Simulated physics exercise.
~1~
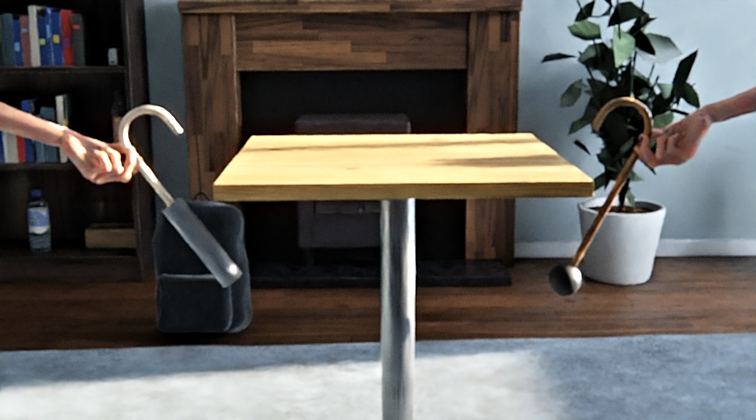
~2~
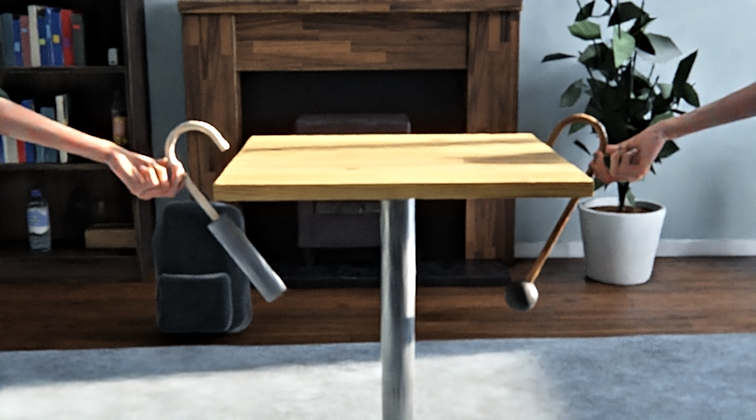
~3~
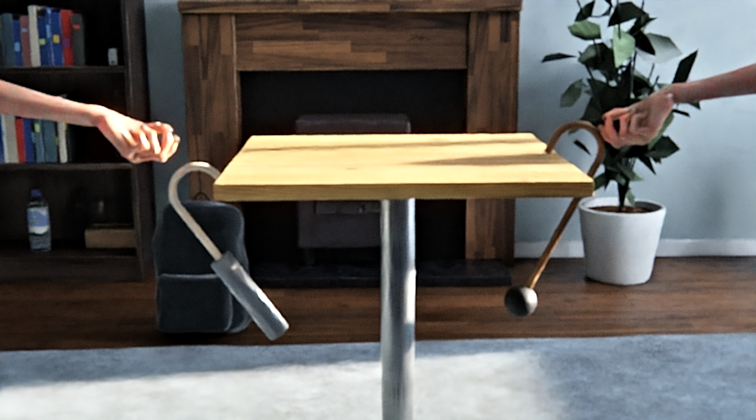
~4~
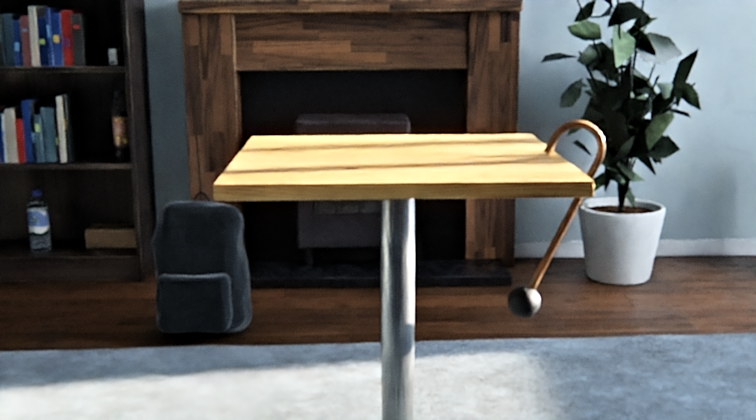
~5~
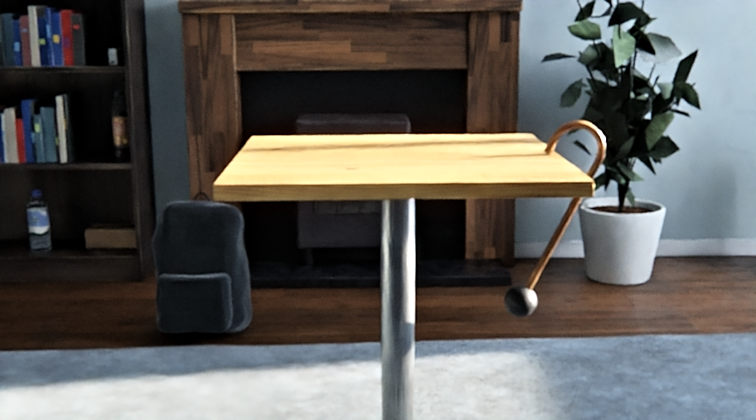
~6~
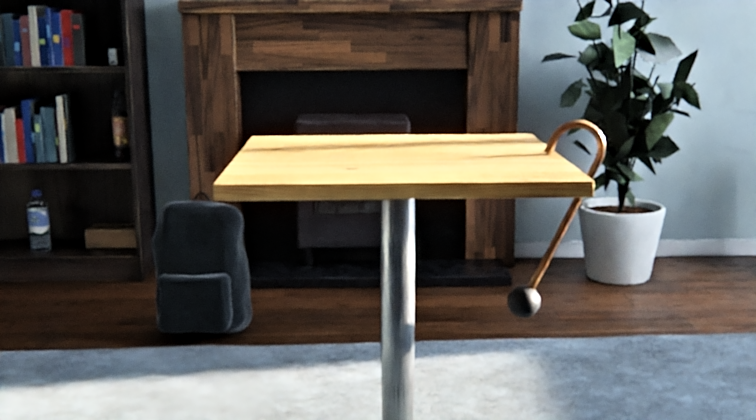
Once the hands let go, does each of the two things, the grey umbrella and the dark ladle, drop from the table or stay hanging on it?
The grey umbrella slips off the left end and drops, while the dark ladle stays hanging from the right end of the table.
